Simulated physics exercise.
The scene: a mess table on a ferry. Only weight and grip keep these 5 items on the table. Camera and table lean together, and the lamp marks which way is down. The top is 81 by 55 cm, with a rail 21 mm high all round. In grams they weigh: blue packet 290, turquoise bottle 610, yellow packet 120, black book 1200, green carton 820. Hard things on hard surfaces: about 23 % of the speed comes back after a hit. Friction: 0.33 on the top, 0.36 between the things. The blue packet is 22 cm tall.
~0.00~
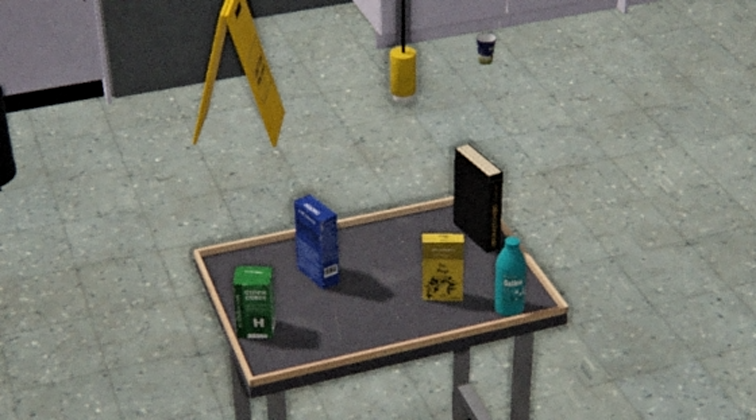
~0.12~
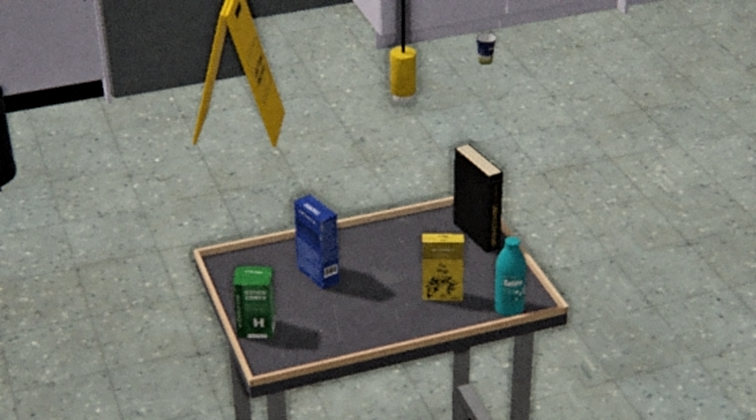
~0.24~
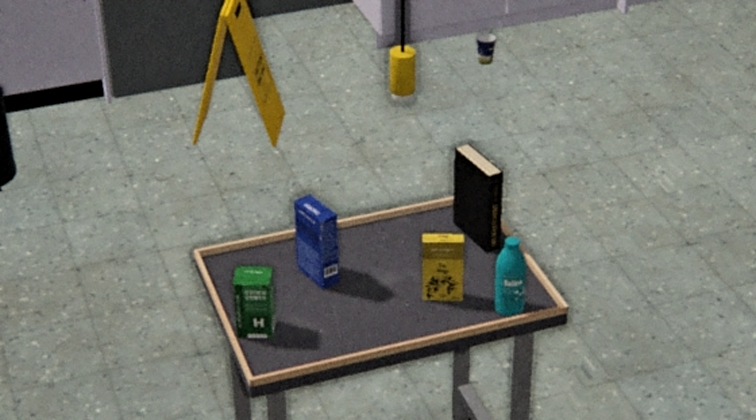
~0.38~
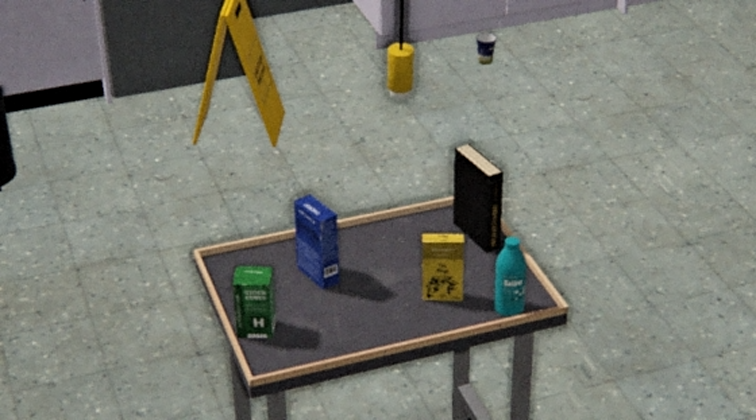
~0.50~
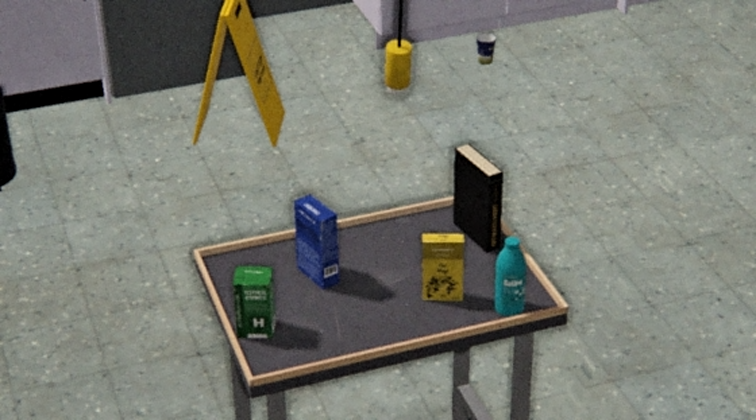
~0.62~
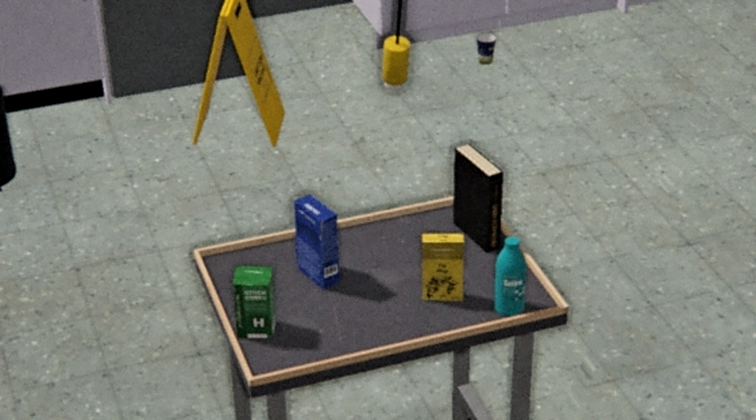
A yellow cylinder on a dark cord hangs beyond a railed table in a room with a speckled floor, seen from above. On the table, a green carton and blue packet stand left, a yellow packet, black book and turquoise bottle right, with a yellow folding sign and small cup behind. The cylinder drifts slightly away and left, while everything else and the camera's view stay still.
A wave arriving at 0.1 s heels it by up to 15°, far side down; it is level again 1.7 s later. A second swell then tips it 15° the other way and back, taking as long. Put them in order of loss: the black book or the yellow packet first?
Of the two named, the second: The yellow packet.
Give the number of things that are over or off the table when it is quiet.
1 of them.
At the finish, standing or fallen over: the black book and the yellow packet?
The black book is still upright; the yellow packet topples.
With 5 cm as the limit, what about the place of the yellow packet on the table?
The yellow packet gets shifted.
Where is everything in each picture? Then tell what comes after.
The first picture shows boat level; black book (477, 198); yellow packet (443, 268).
The second picture shows boat level; green carton (255, 303); blue packet (317, 242).
The third picture shows floor tilted 1°, far side down; turquoise bottle (511, 275); green carton (255, 303).
The fourth picture shows floor tilted 4°, far side down; blue packet (317, 242); turquoise bottle (511, 275).
The fifth picture shows floor tilted 7°, far side down; green carton (255, 303); blue packet (317, 242).
The sixth picture shows floor tilted 10°, far side down; black book (477, 198); yellow packet (443, 268).
After 1.22 s, floor tilted 12°, far side down; yellow packet on its side near (442, 259).
After 1.32 s, floor tilted 9°, far side down; yellow packet on its side near (440, 256).
In the end (4.0 s), toppled on the table, yellow packet; the other 4 under 5 cm from the start. At the end, from the last picture's camera, black book near (477, 198), yellow packet near (438, 254). Black book was never lost; yellow packet went at 1.14 s.
